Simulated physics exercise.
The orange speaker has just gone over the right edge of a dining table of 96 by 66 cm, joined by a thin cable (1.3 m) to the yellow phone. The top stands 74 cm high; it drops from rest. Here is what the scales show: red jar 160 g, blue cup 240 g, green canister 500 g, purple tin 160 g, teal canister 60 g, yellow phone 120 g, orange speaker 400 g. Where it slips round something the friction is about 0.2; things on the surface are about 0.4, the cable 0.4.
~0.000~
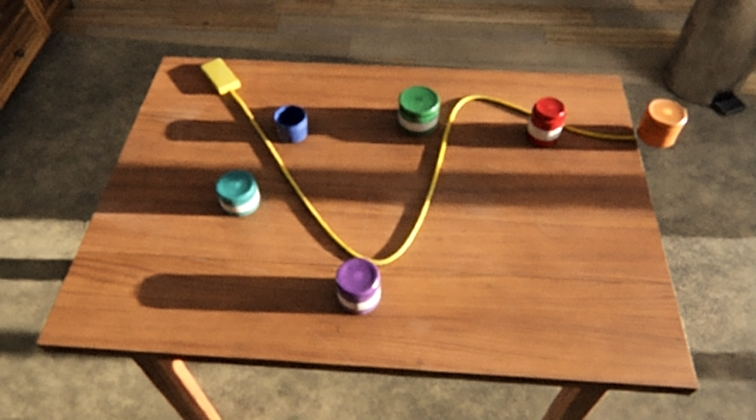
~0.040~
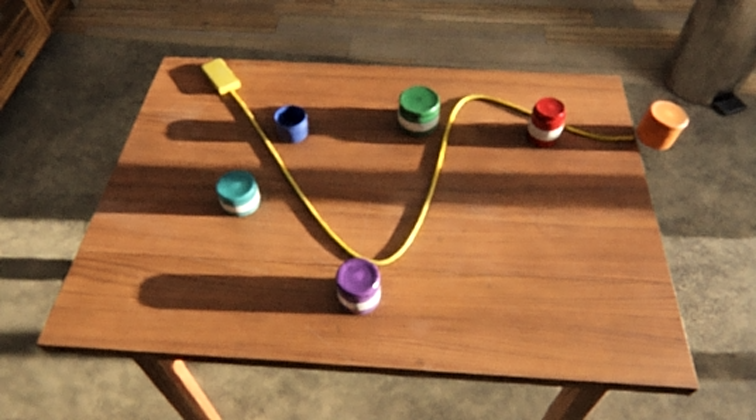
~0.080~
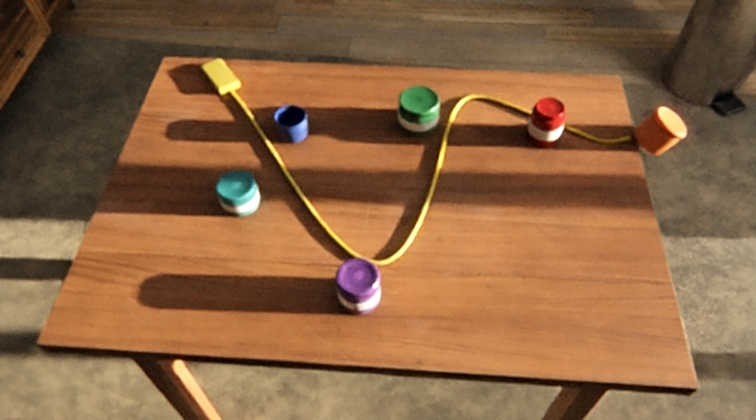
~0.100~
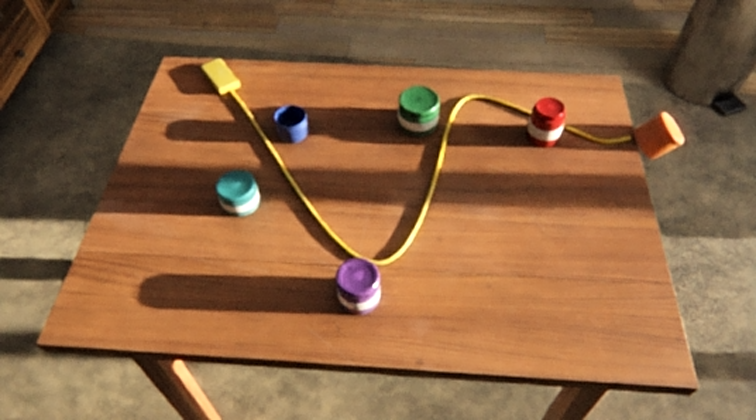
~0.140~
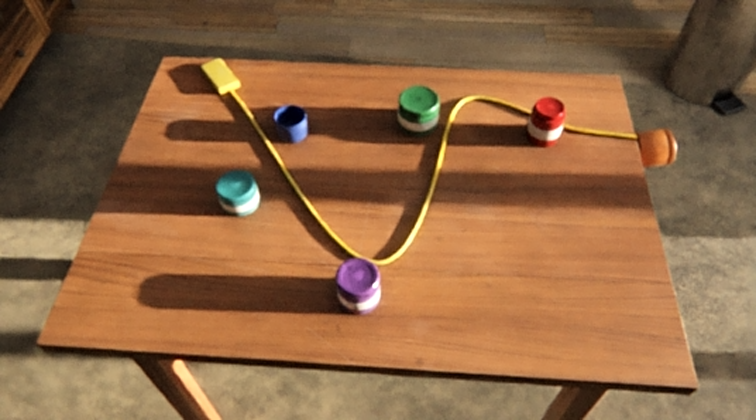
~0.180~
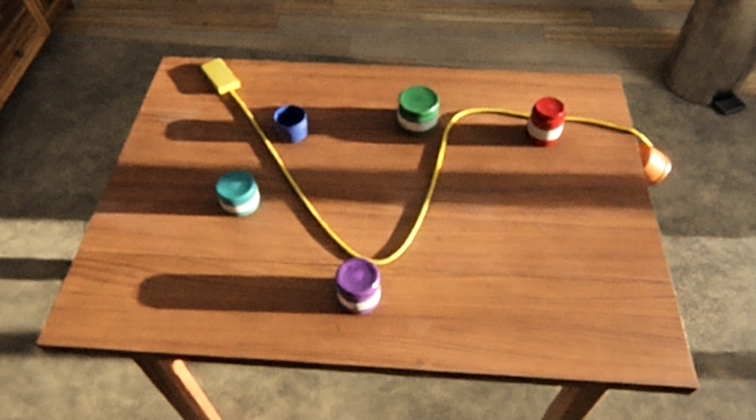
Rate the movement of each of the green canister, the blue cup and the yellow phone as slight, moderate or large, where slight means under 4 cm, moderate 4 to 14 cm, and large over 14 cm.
Ratings - green canister: Slight; blue cup: Moderate; yellow phone: Large.
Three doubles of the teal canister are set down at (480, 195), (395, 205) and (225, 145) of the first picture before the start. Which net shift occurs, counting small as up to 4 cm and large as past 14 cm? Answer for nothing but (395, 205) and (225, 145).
Taking them in that order, the first shows a lot of movement and the second shows only a little movement.
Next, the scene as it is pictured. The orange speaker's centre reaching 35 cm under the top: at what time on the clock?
Roughly 0.34 s.
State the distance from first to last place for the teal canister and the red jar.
Final offset from start: Teal canister = 0 cm, red jar = 2 cm.
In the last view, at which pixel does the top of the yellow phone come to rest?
The top finishes roughly at pixel (378, 195) of the last view.
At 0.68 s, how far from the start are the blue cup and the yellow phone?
Approx. shifts - blue cup: 8 cm; yellow phone: 35 cm.
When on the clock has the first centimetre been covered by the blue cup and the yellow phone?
Approx. times - blue cup: 0.42 s, yellow phone: 0.40 s.
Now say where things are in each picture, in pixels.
The first frame shows green canister (419, 99); blue cup (290, 116); yellow phone (219, 73); cable runs through (453, 114) (422, 215) (321, 222) (258, 129).
The second frame shows orange speaker (667, 113); cable runs through (422, 216) (259, 129).
The third frame shows orange speaker (660, 131); cable runs through (422, 216) (259, 129).
The fourth frame shows orange speaker (658, 136); cable runs through (422, 215) (259, 129).
The fifth frame shows orange speaker (653, 148); cable runs through (422, 215) (258, 129).
The sixth frame shows green canister (419, 99); blue cup (290, 116); yellow phone (219, 73); cable runs through (590, 121) (459, 115) (422, 215) (321, 222) (258, 129).
By 0.4 s, the cable's tail end at (249, 105); yellow phone 6 cm off its start, blue cup 3 cm off its start, orange speaker over the edge.
By 0.7 s, the cable's tail end at (365, 167); yellow phone 36 cm off its start, blue cup 8 cm off its start, orange speaker over the edge.
By 0.9 s, the cable's tail end at (398, 185); yellow phone 45 cm off its start at (378, 195), blue cup 8 cm off its start at (314, 91), orange speaker over the edge.
By 1.2 s, the cable's tail end at (398, 185); yellow phone 45 cm off its start, blue cup 8 cm off its start, orange speaker over the edge.
By 2.4 s, the cable's tail end at (398, 185); yellow phone 45 cm off its start at (378, 195), blue cup 8 cm off its start at (314, 91), green canister 0 cm off its start at (419, 99), orange speaker over the edge.
